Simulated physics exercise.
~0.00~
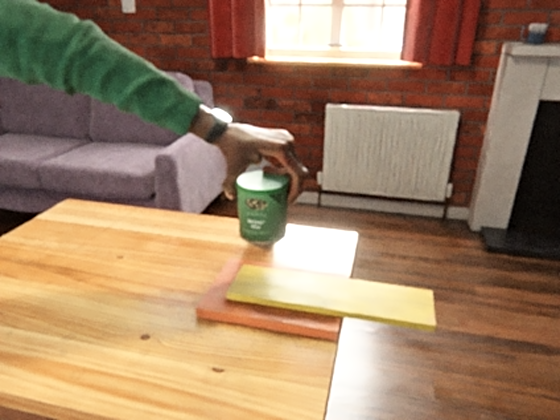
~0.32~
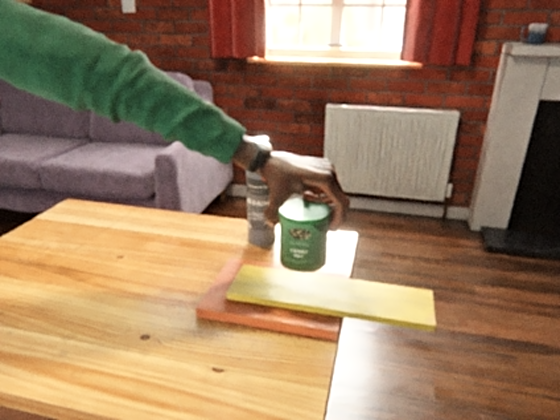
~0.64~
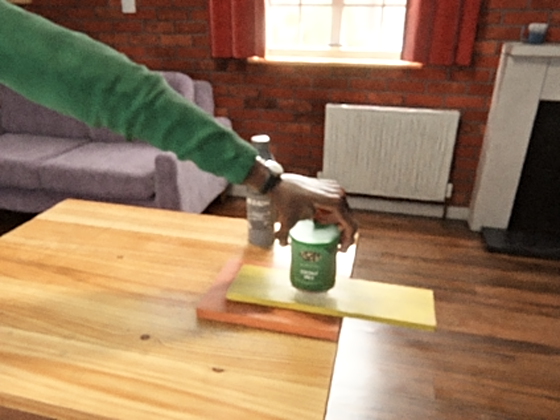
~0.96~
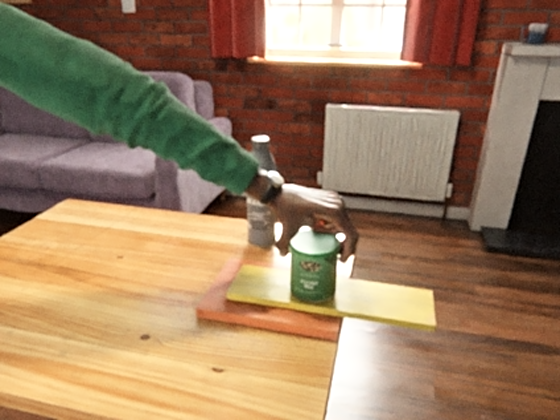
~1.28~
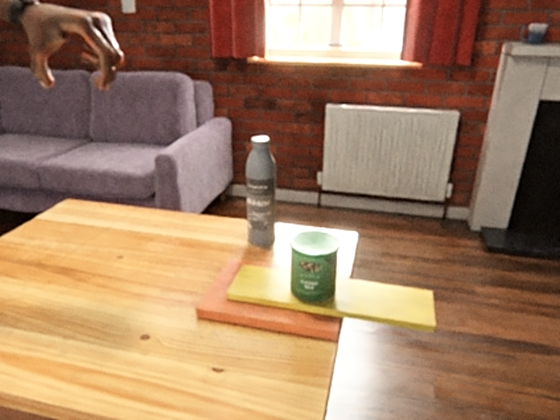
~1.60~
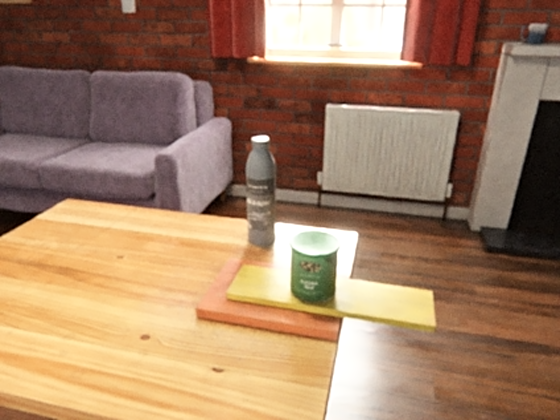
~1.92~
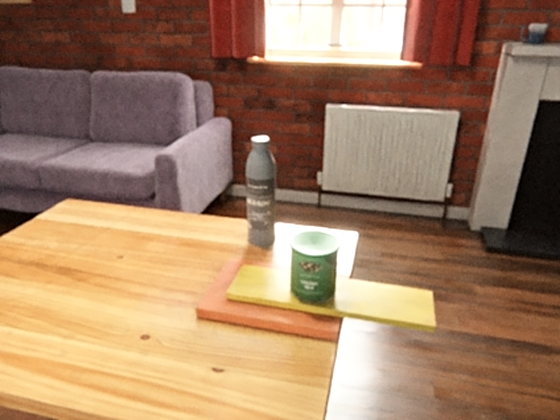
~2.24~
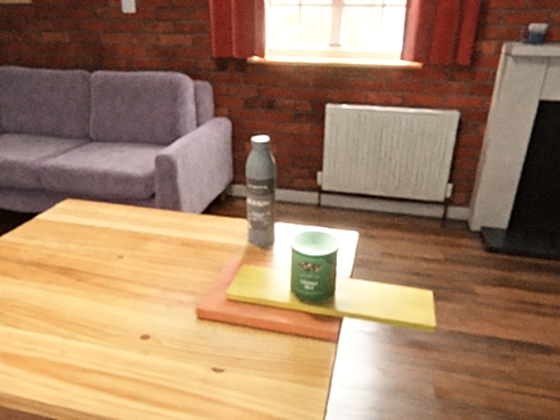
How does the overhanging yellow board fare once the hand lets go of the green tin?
The board keeps its balance, staying still on the orange slab with the green tin standing on top of it.
A green tin, held from above by a hand in a green sleeve, hovers over a wooden table in a living room, seen from slightly above by a still camera. On the table lies an orange slab with a yellow board on top that sticks out past the right end, and a grey bottle stands behind them. The hand carries the tin right and down and sets it on the yellow board. It then lets go and draws back to the upper left, out of view. The tin, board, slab and bottle all stay at rest in place.
